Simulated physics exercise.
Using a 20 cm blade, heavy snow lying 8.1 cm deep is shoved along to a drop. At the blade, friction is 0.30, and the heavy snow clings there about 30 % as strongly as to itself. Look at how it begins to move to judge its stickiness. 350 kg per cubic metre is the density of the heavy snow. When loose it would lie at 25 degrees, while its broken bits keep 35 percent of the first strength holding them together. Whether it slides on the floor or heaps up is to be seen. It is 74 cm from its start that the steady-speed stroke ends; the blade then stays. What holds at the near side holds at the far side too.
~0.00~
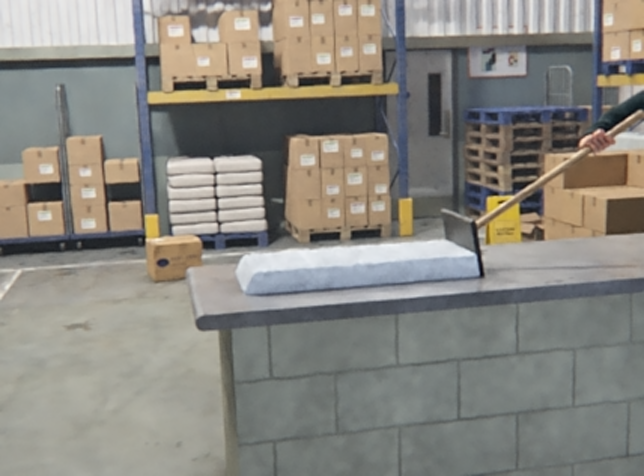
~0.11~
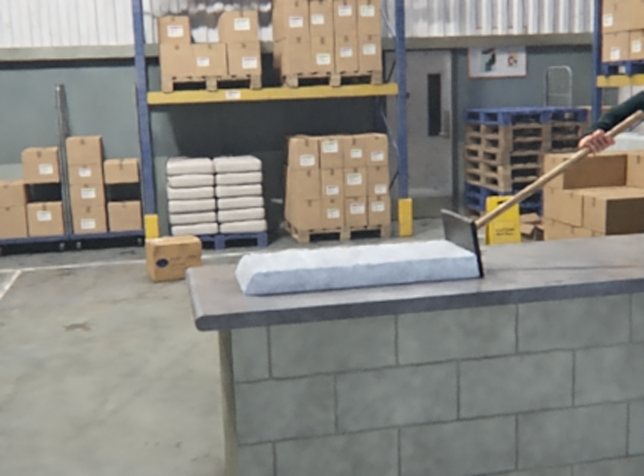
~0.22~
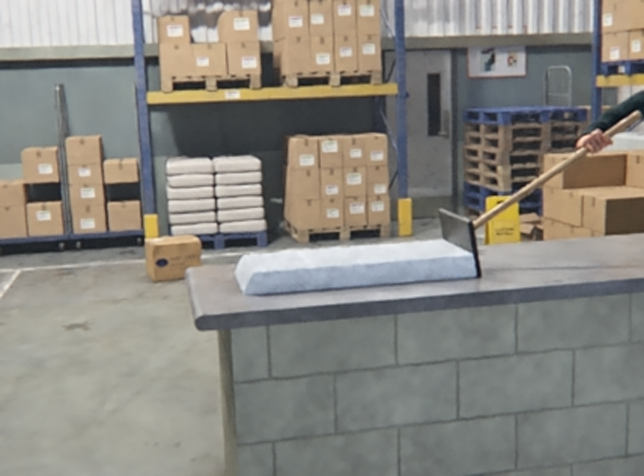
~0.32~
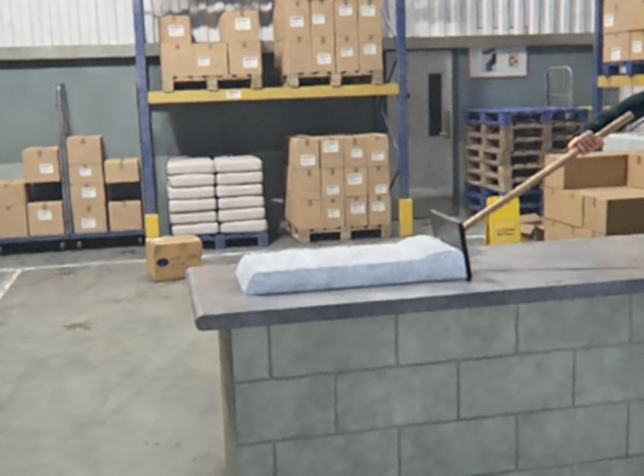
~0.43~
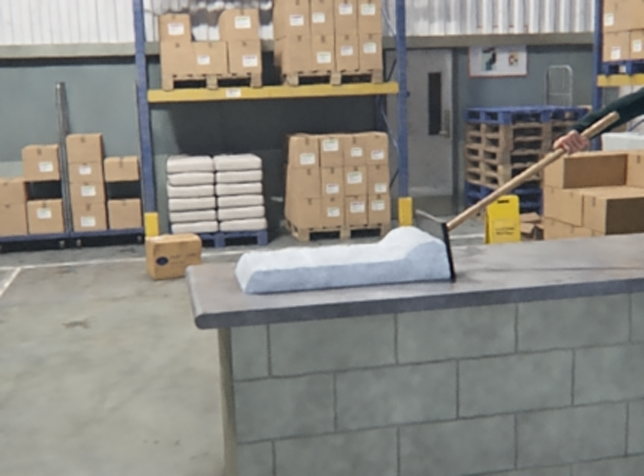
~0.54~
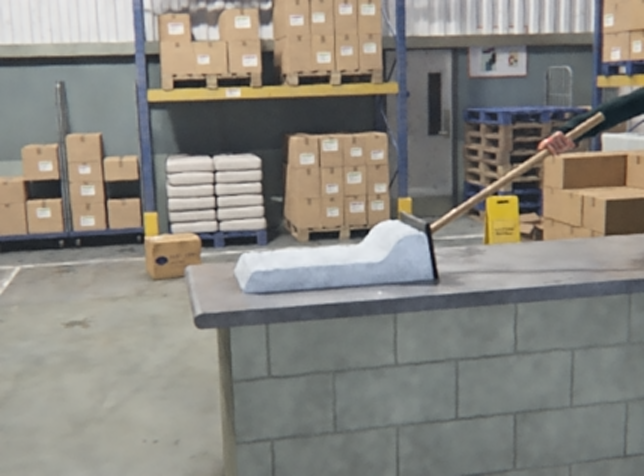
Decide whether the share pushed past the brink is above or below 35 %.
I'd say it lands beneath the 35 % mark.
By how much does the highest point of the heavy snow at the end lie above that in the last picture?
The gap comes to about 7.0 centimetres.
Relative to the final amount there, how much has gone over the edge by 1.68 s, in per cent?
It comes to around 80 percent.
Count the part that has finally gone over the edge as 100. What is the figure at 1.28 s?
That figure sits at some 0 percent.
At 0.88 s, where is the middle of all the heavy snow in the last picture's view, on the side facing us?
It sits close to (330, 266).
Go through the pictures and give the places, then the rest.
Foot of the blade at (480, 276), not yet moved; front end of the heavy snow at (246, 294), piled 8.0 cm high, in the first picture.
Foot of the blade at (479, 276), not yet moved; front end of the heavy snow at (245, 295), piled 8.0 cm high, in the second picture.
Foot of the blade at (477, 276), moved 8 mm; front end of the heavy snow at (245, 294), piled 8.2 cm high, in the third picture.
Foot of the blade at (467, 277), moved 5.0 cm; front end of the heavy snow at (246, 294), piled 11 cm high, in the fourth picture.
Foot of the blade at (450, 277), moved 11 cm; front end of the heavy snow at (245, 293), piled 14 cm high, in the fifth picture.
Foot of the blade at (434, 279), moved 18 cm; front end of the heavy snow at (245, 293), piled 17 cm high, in the sixth picture.
By 0.88 s, 0 % has gone over the edge.
By 1.28 s, 0 % has gone over the edge.
By 1.68 s, 16 % has gone over the edge.
By 2.08 s, 20 % has gone over the edge.
By 2.18 s, at the end, 20 % has gone over the edge.
